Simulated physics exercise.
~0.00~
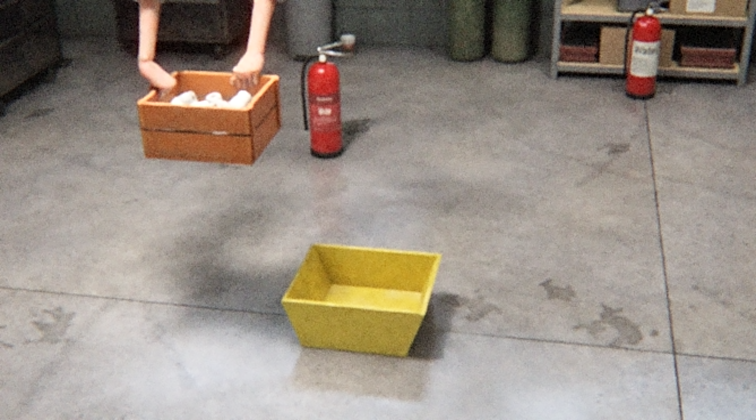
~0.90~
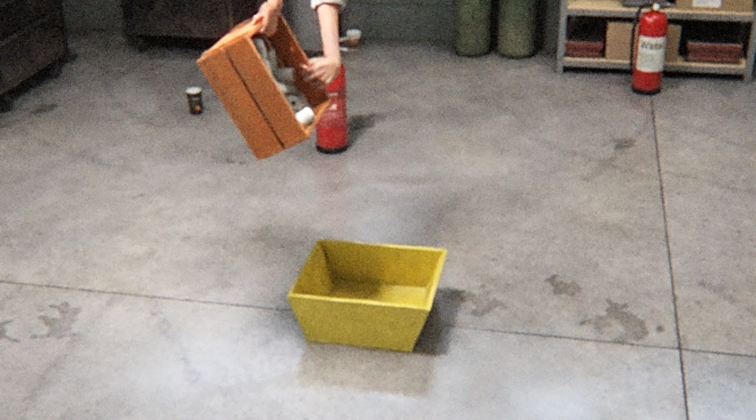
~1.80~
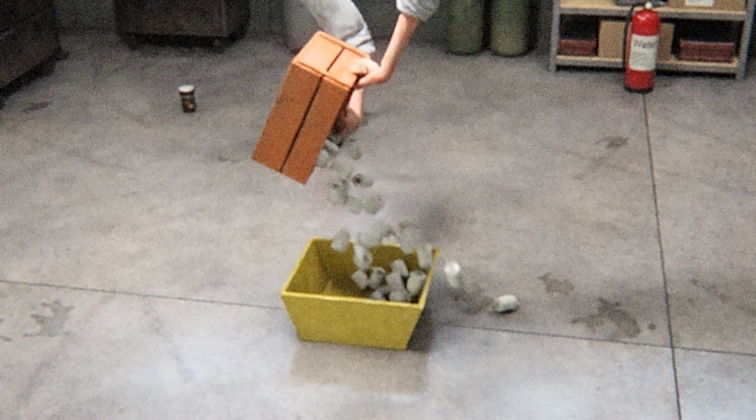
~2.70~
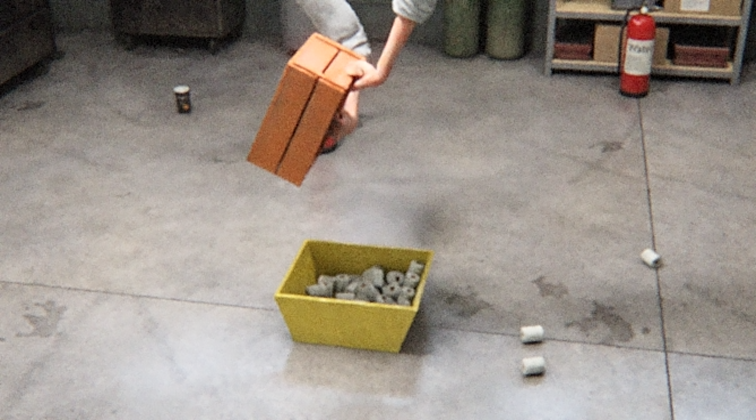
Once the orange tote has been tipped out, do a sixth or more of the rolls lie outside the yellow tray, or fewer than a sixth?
Fewer than a sixth of the rolls end up outside the yellow tray. Just three lie on the floor to its right, while the rest are heaped inside it.
